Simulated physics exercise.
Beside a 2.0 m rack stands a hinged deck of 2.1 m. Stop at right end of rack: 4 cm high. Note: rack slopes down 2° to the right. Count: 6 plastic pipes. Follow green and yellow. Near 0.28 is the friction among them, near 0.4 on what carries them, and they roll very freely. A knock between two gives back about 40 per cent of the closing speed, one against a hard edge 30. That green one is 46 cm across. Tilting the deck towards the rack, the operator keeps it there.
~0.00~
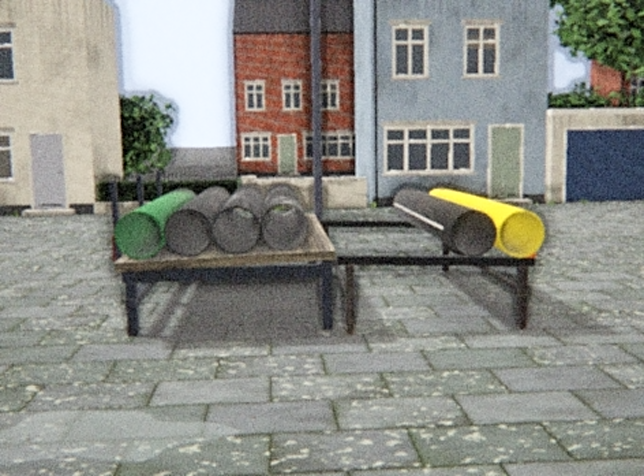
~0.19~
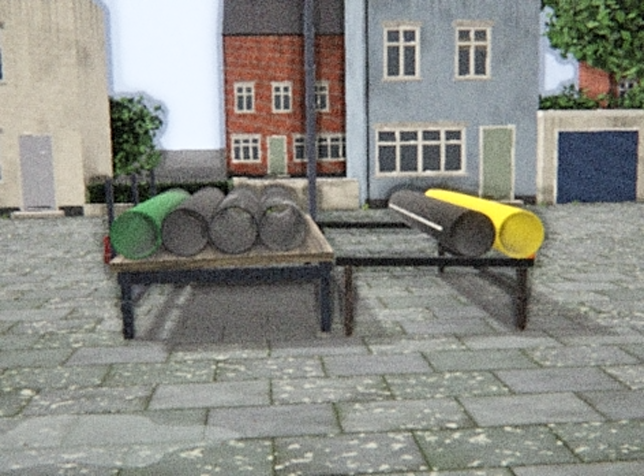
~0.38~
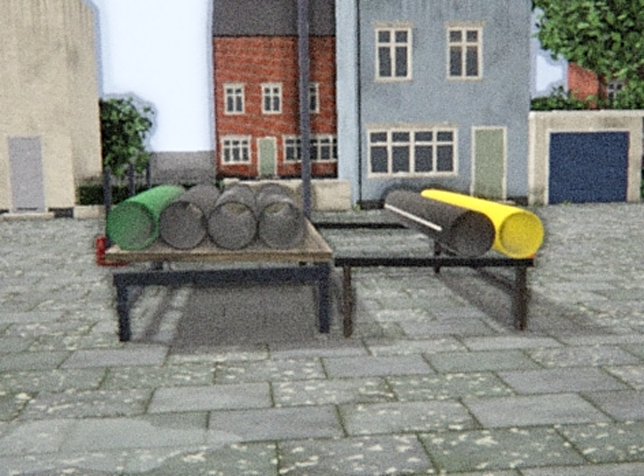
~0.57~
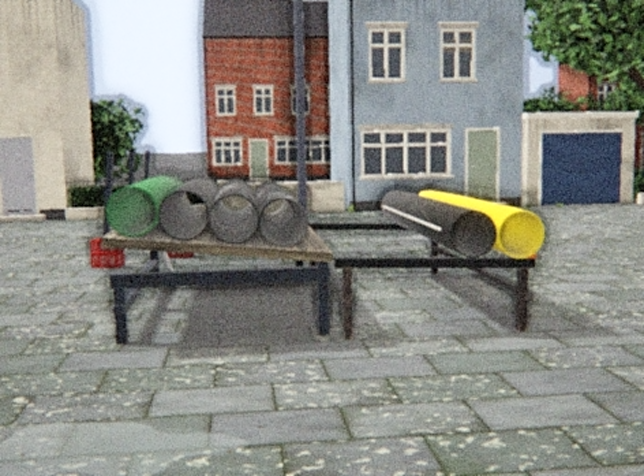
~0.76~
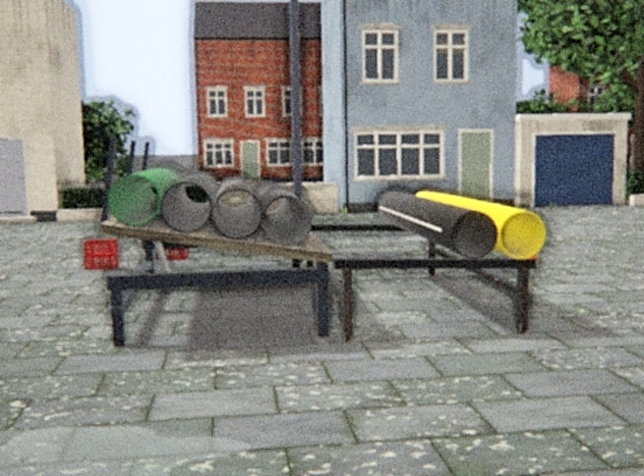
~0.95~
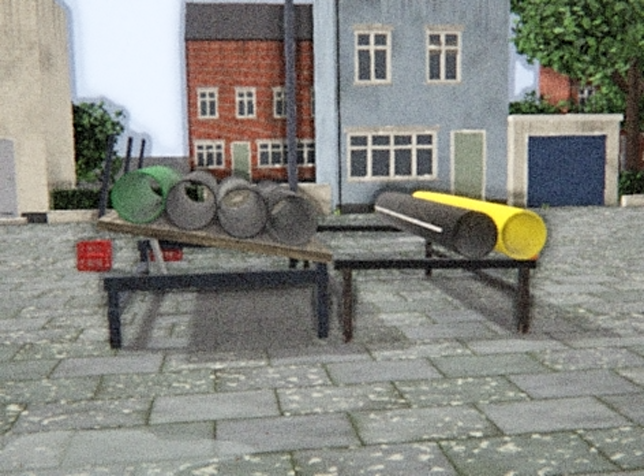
On a paved square in front of houses, a wooden deck holding a green pipe and three grey ones slowly tilted up on its left side, while the grey and yellow pipes beside it stayed still.
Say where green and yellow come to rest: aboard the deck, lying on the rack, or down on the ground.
Green ends lying on the rack, yellow ends down on the ground.
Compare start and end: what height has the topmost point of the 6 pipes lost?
Some 5 centimetres.
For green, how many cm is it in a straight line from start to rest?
The green one shifted 240.
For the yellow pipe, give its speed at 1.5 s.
About 0.0 m/s.
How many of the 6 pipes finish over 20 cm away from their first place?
The number you get is 6.
Then, 1.5 s in, green is on the deck, 145 cm from the hinge, rolling right; yellow is on the rack, 20 cm from the rack's far end; 0 of 6 over the stop.
Then, 2.1 s in, green is on the deck, 80 cm from the hinge, rolling right; still the same for yellow; 0 of 6 over the stop.
Then, 2.8 s in, green is on the deck, 30 cm from the hinge, rolling right; yellow is over the stop and falling; 1 of 6 over the stop.
Then, 3.6 s in, green is on the rack, 195 cm from the rack's far end, rolling right; yellow is beyond the stop, on the ground; 1 of 6 over the stop.
In the end (6.1 s), green is on the rack, 150 cm from the rack's far end; yellow is beyond the stop, on the ground; 2 of 6 over the stop.
